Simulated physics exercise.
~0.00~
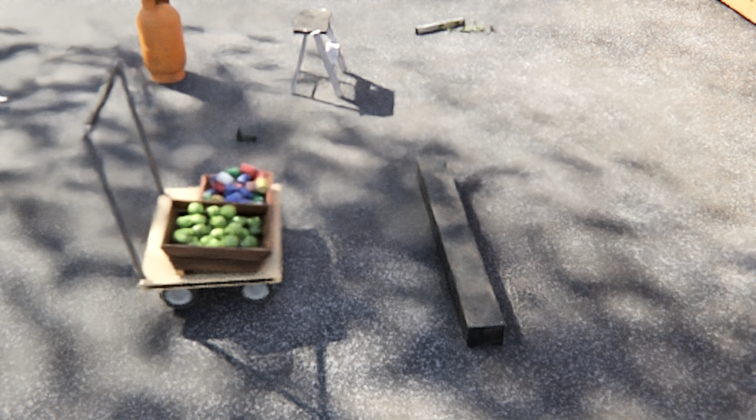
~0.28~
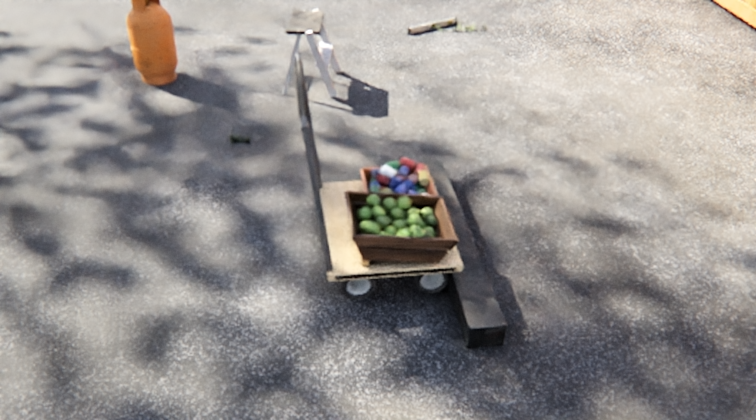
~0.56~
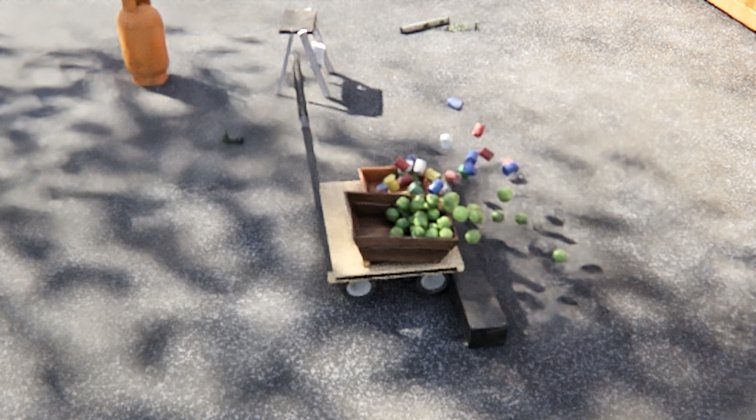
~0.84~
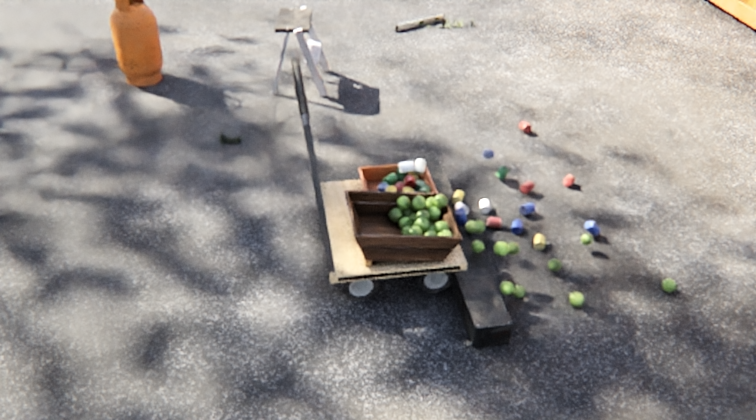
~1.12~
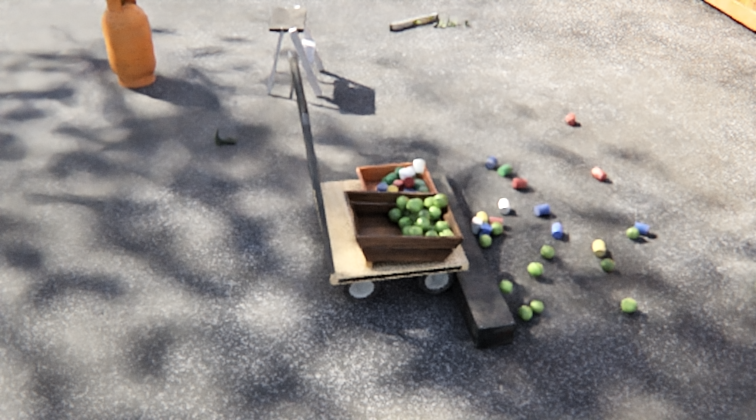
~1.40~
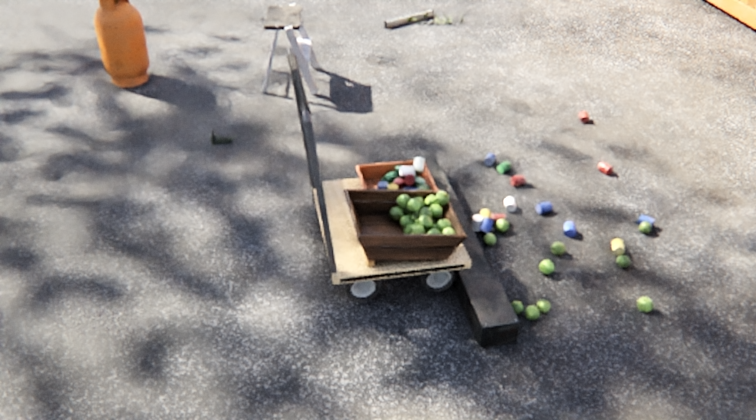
In this clip, a flatbed trolley carrying a wooden tray of green apples and an orange tray of colourful jars rolls right and stops against a dark kerb, flinging some of both over it; they scatter and settle on the pavement while the rest stay in the trays.
